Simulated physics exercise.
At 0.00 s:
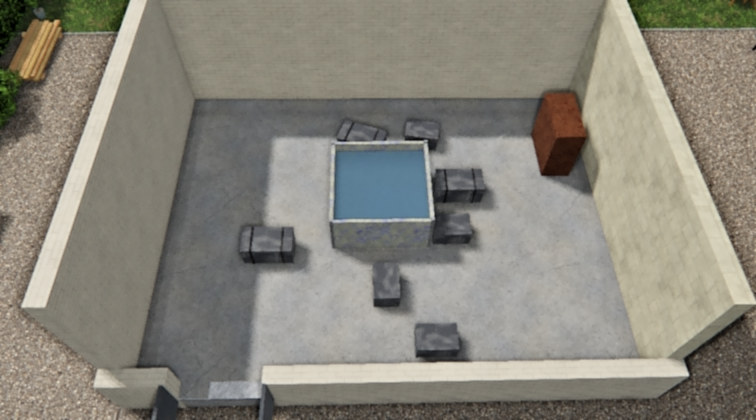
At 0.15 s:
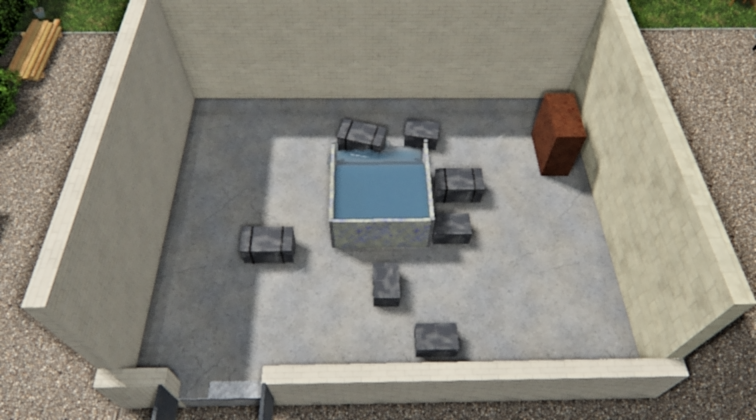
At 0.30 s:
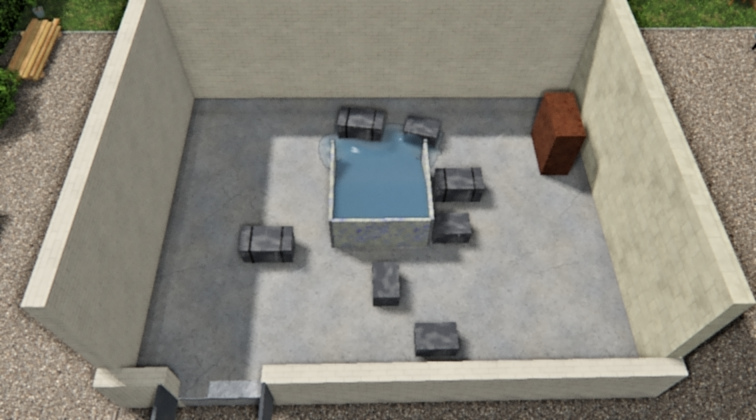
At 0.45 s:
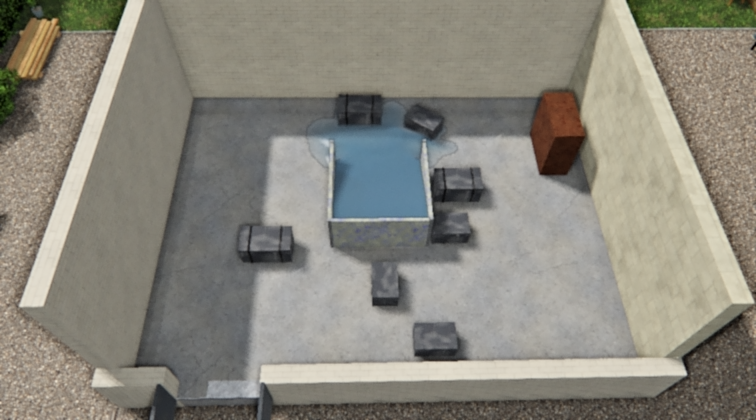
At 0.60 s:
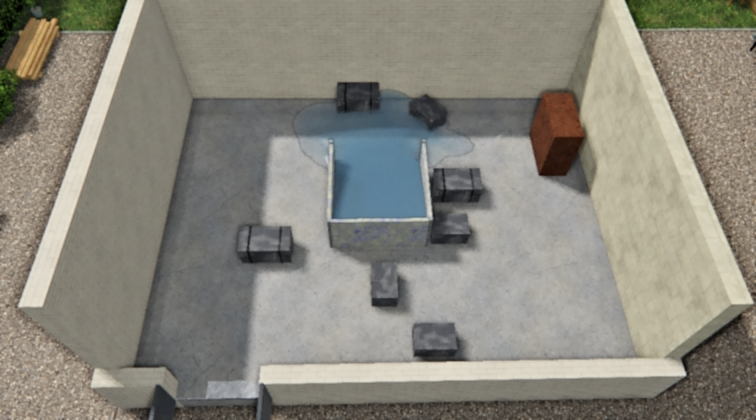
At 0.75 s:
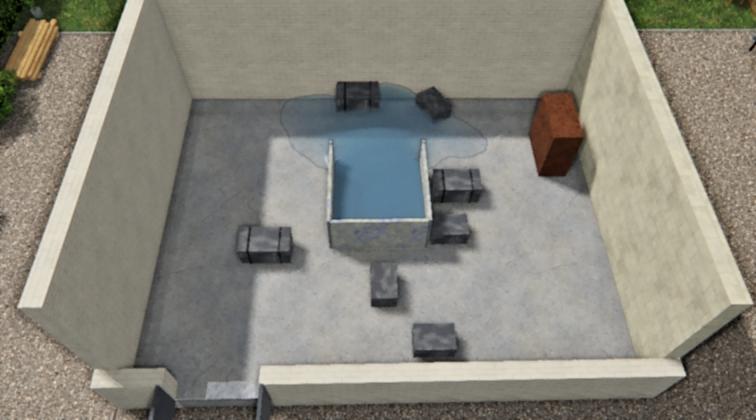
Water spreads from the back of a square tank, pushing two dark blocks toward the back wall.
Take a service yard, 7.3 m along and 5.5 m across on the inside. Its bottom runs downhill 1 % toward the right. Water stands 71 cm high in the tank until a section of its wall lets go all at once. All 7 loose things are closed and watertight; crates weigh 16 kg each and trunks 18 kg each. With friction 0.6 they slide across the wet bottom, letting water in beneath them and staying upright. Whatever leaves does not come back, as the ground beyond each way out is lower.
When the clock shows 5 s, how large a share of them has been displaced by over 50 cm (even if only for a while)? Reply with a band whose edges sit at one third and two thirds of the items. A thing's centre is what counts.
Band: Under one third.
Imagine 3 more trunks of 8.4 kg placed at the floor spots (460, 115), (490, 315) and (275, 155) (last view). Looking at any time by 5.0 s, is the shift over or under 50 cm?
Beyond it, within it, beyond it.
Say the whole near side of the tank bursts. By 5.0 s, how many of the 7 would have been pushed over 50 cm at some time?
In that case the number is 2.
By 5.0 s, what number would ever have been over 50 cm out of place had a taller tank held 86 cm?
That would make 2 of them.
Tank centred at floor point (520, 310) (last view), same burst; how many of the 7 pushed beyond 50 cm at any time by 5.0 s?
Count: 4.
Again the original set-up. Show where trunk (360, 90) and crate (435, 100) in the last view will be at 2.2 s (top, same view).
Estimated pixels: (285, 93) and (556, 104).
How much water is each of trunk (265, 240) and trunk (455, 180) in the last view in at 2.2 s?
Around 0 cm and 0 cm.
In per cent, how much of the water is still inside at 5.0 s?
Roughly 98 percent.
After 1.1 s 2 of 7 are over 50 cm from their spots; 1 afloat.
After 2.2 s 2 of 7 are over 50 cm from their spots; 2 afloat.
After 3.5 s 2 of 7 are over 50 cm from their spots; 2 afloat.
After 5.0 s 2 of 7 are over 50 cm from their spots, and 2 have been at some point; 2 afloat.
